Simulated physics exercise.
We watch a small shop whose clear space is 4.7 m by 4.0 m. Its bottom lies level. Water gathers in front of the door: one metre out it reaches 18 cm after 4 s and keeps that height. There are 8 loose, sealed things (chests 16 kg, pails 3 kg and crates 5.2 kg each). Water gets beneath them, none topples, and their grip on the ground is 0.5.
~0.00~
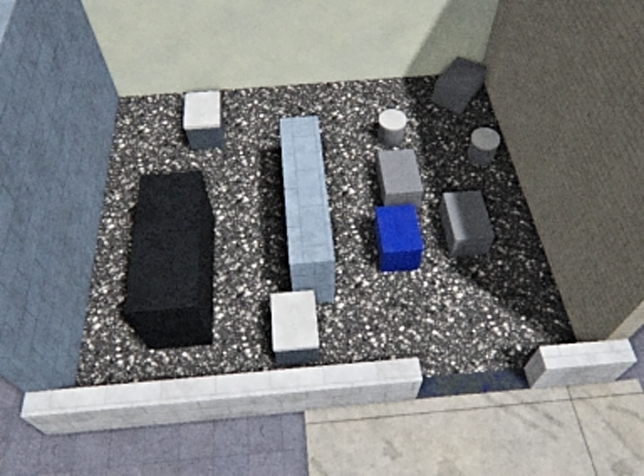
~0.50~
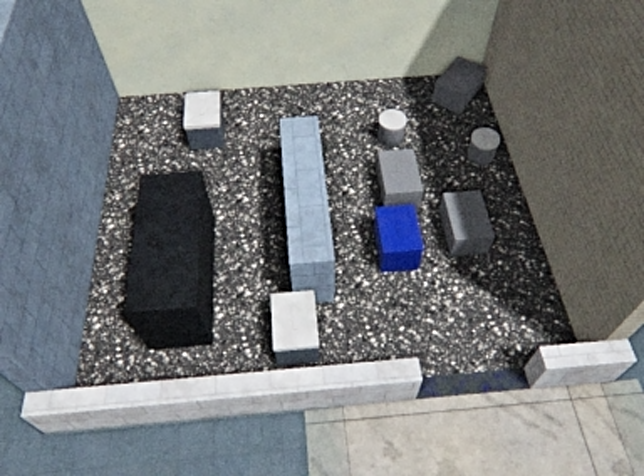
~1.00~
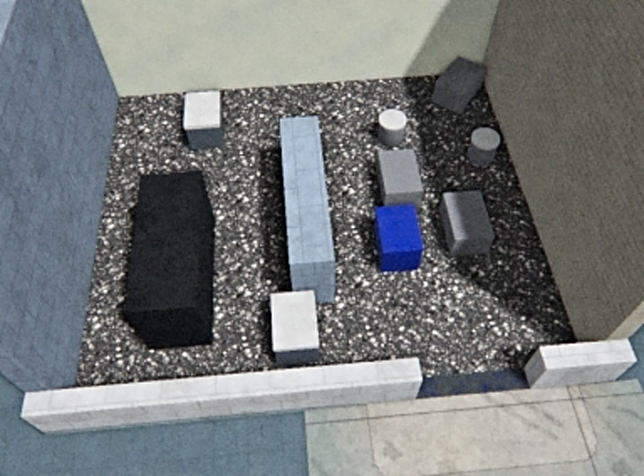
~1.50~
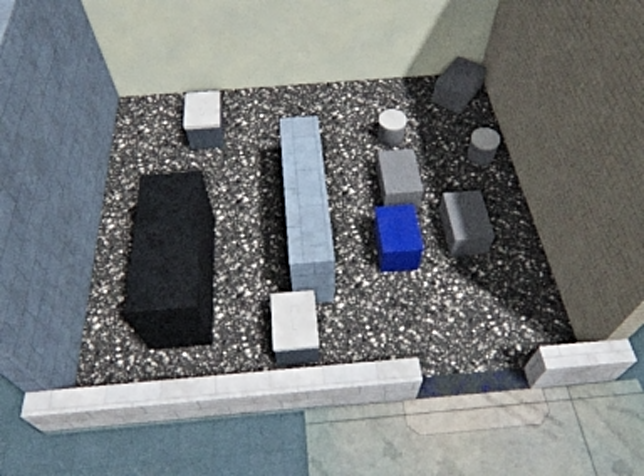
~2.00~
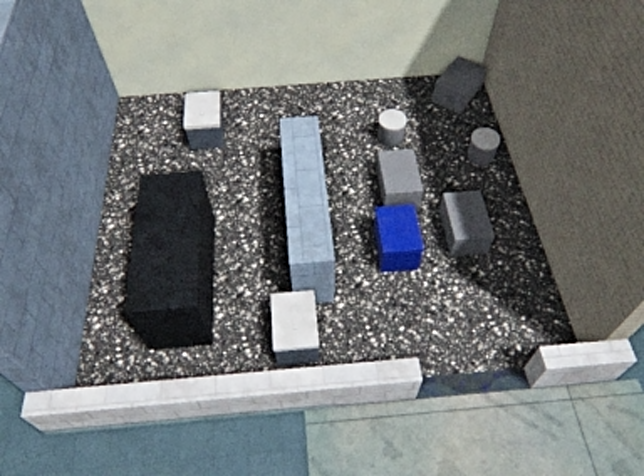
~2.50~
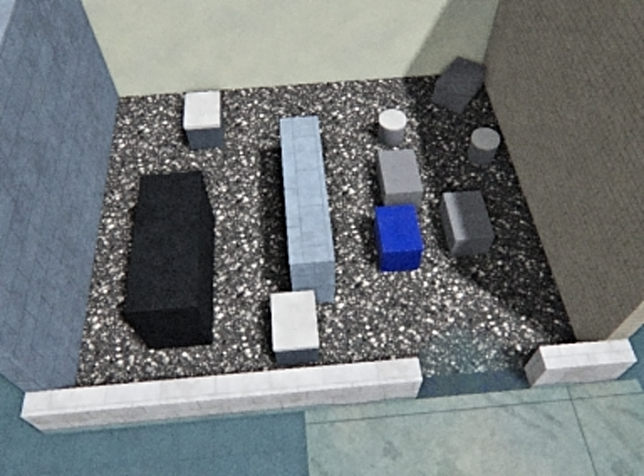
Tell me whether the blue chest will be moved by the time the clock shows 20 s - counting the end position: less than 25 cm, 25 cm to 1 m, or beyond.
The blue chest gets carried off.
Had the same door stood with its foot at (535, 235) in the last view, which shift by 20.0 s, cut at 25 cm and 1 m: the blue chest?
In that case the blue chest travels far.
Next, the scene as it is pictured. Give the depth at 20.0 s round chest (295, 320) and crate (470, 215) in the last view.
About 8 and 11 cm.
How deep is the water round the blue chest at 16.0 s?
Roughly 7 cm.
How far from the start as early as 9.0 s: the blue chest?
About 50 cm.
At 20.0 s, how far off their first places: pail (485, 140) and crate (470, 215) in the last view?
In that order: 250 cm, 350 cm.
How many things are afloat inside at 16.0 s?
I count 7.
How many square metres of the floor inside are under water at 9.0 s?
Some 12 m2.
After 4.0 s the blue chest is near (399, 228), 0.0 m from its start, aground; 0 afloat.
After 9.0 s the blue chest is near (390, 186), 0.5 m from its start, aground; 5 afloat.
After 16.0 s the blue chest is near (290, 124), 1.8 m from its start, aground; 7 afloat.
After 20.0 s the blue chest is near (214, 127), 2.4 m from its start, afloat; 8 afloat.
